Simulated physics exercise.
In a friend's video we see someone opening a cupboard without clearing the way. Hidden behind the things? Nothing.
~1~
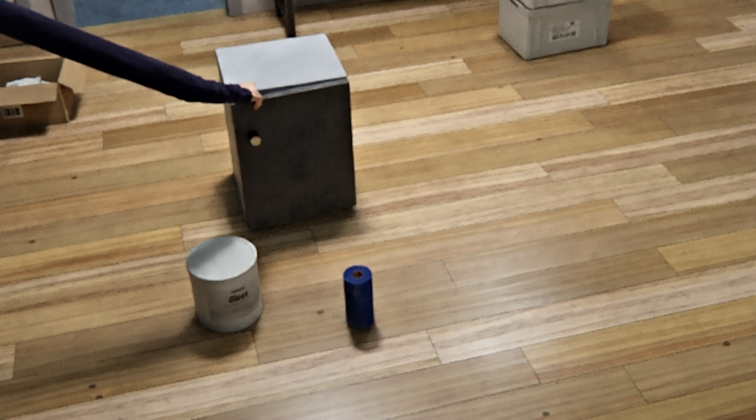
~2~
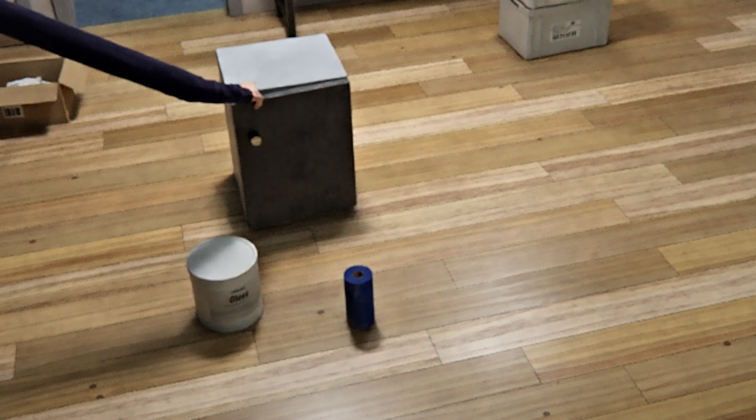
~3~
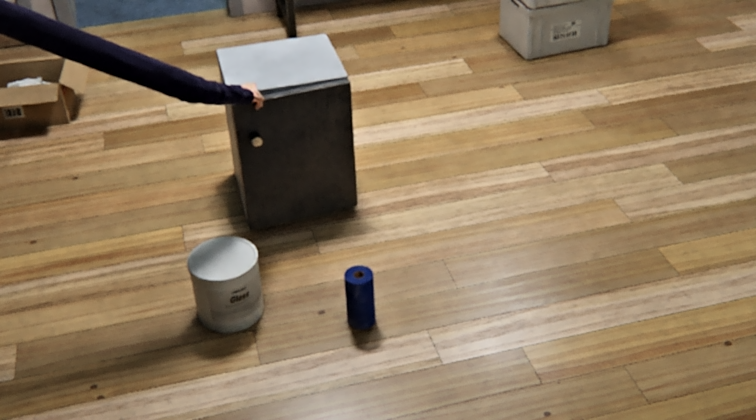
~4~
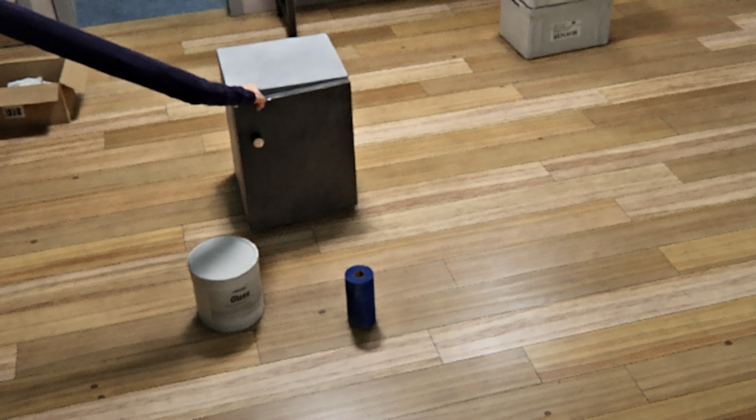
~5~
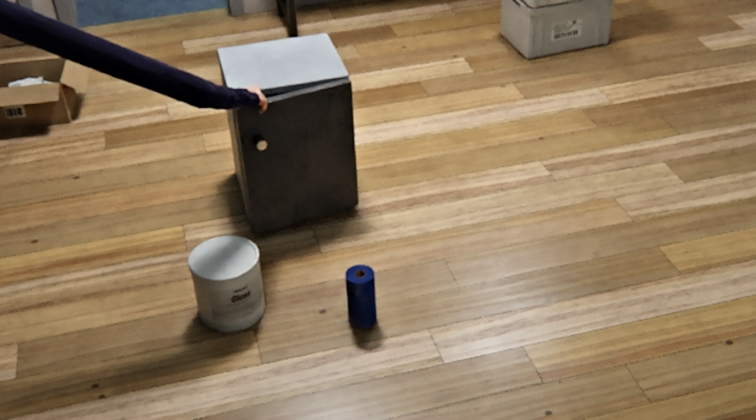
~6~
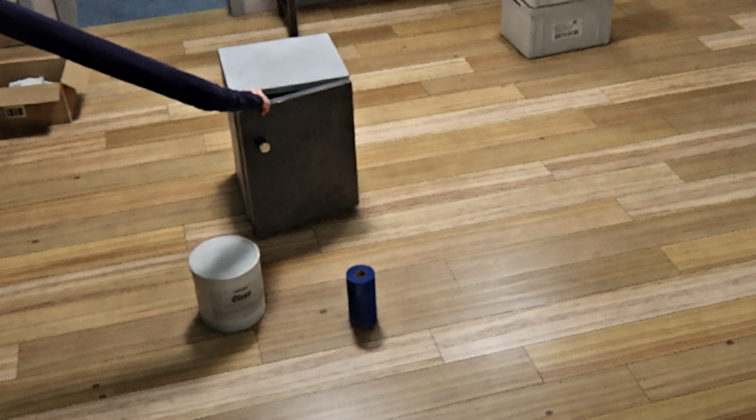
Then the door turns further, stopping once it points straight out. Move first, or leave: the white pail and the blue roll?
White pail: Leave; blue roll: Leave.
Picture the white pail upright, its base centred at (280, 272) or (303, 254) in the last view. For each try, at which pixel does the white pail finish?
It settles near (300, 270) and near (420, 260), respectively.
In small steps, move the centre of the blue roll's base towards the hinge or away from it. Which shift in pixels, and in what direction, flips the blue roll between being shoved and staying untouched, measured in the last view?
Move it up by about 32 pixels.
Then, 0.94 s past the last view, door 46° open; white pail at rest near (229, 284); blue roll at rest near (362, 297).
Then, 2.06 s past the last view, door 86° open; white pail at rest near (229, 284); blue roll at rest near (362, 297).
Finally, the white pail remains where it is, near (229, 284); the blue roll remains where it is, near (362, 297).
